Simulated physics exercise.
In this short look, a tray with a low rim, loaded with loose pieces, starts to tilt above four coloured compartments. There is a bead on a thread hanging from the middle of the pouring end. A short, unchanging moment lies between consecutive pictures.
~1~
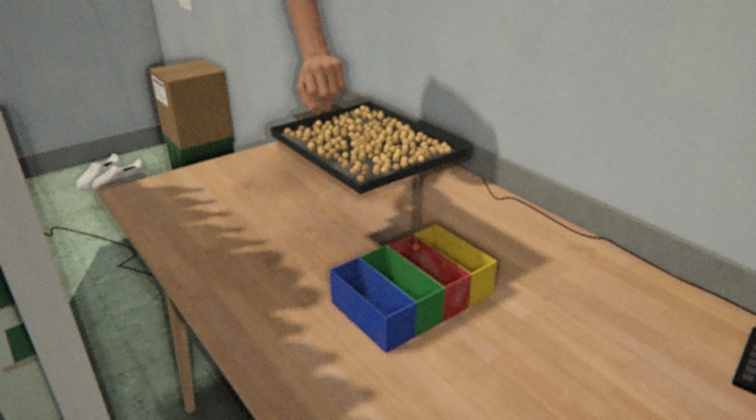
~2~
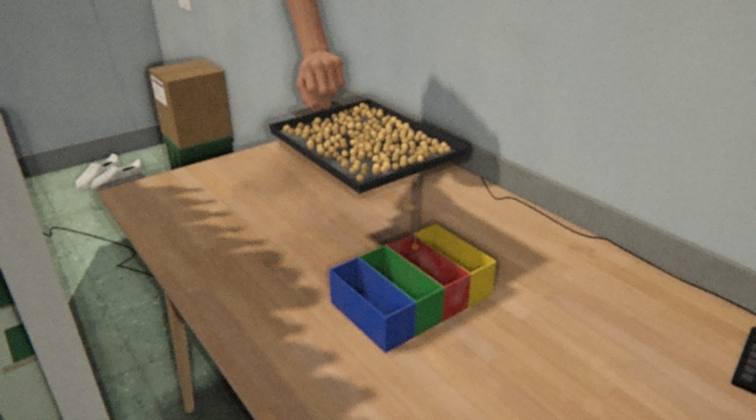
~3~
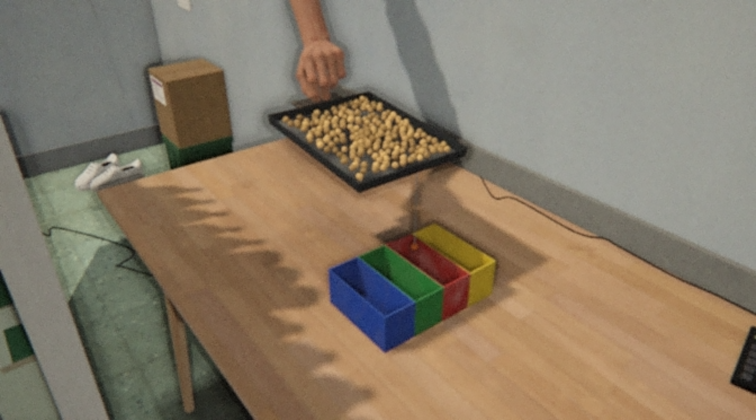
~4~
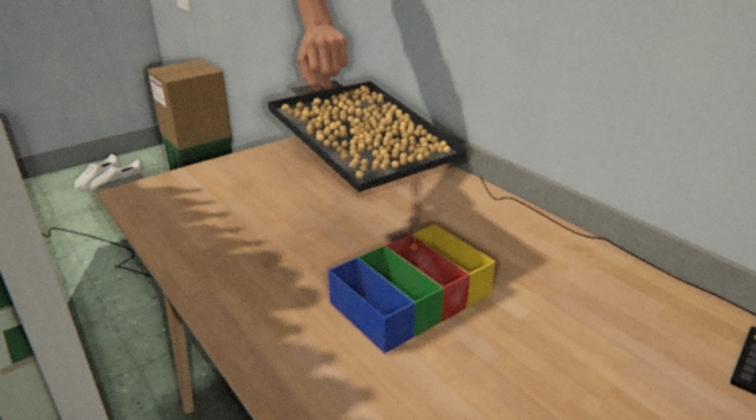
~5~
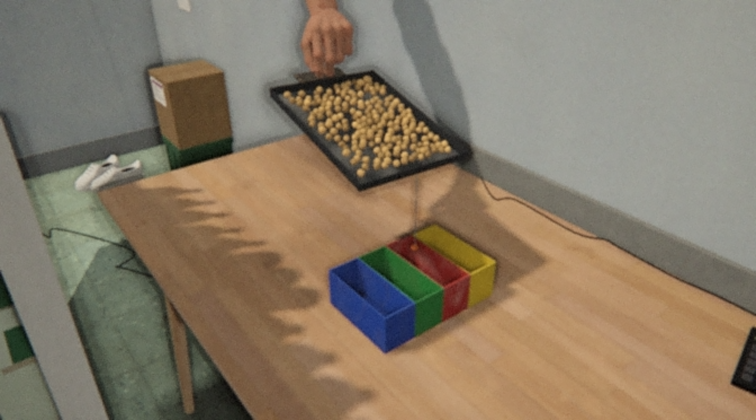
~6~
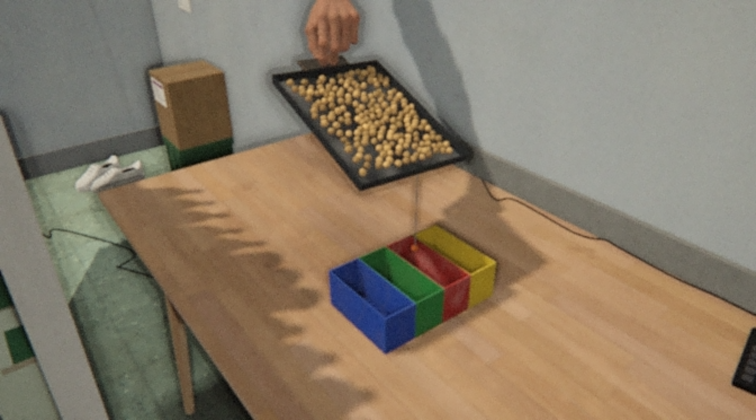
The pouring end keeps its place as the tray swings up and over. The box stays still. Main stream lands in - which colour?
Yellow cell.
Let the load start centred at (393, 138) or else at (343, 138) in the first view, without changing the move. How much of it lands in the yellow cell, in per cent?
Respectively 30 and 30 in a hundred.
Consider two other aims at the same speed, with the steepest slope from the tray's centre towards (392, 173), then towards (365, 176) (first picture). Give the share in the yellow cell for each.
I'd say roughly 0 percent with the first slope, 0 percent with the other.
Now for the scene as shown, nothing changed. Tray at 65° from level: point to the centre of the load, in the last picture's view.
In the last view, the load is centred close to (425, 137).
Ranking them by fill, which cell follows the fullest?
Runner-up - the red cell.
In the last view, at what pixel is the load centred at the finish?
Close to (466, 294) in the last view.
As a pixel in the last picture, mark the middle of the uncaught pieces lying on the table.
I'd put the middle at roughly (515, 305).
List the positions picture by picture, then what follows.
Corners of the pouring end near (360, 184) and (467, 147), level; middle of the load near (369, 140), dried chickpeas; bead on its thread near (416, 247); blue cell near (401, 324); green cell near (430, 309); red cell near (457, 295); yellow cell near (482, 281), in the first frame.
Corners of the pouring end near (360, 184) and (466, 147), level; middle of the load near (368, 139), in the second frame.
Corners of the pouring end near (360, 183) and (466, 147), tipped barely, lowest at the right corner; middle of the load near (368, 134), in the third frame.
Corners of the pouring end near (360, 183) and (466, 149), tipped a little, lowest at the right corner; middle of the load near (368, 128), in the fourth frame.
Corners of the pouring end near (361, 183) and (467, 151), tipped clearly, lowest at the right corner; middle of the load near (370, 122), in the fifth frame.
Corners of the pouring end near (363, 183) and (468, 153), tipped clearly, lowest at the right corner; middle of the load near (373, 117); blue cell near (400, 325); green cell near (429, 310); red cell near (456, 296); yellow cell near (482, 282), in the sixth frame.
Shortly afterwards, tray tipped steeply; the whole lot on the tray.
Next, tray tipped past a quarter turn; all but a few on the tray; only a few in the yellow cell; only a few in the red cell; only a few in the blue cell; a little falling or outside the box.
Some moments later, tray tipped past a quarter turn; near a quarter in the yellow cell; a little in the red cell; a little in the green cell; only a few in the blue cell; near half falling or outside the box.
In the end, tray tipped past a quarter turn; near a quarter in the yellow cell; a little in the red cell; a little in the green cell; only a few in the blue cell; near half outside the box.
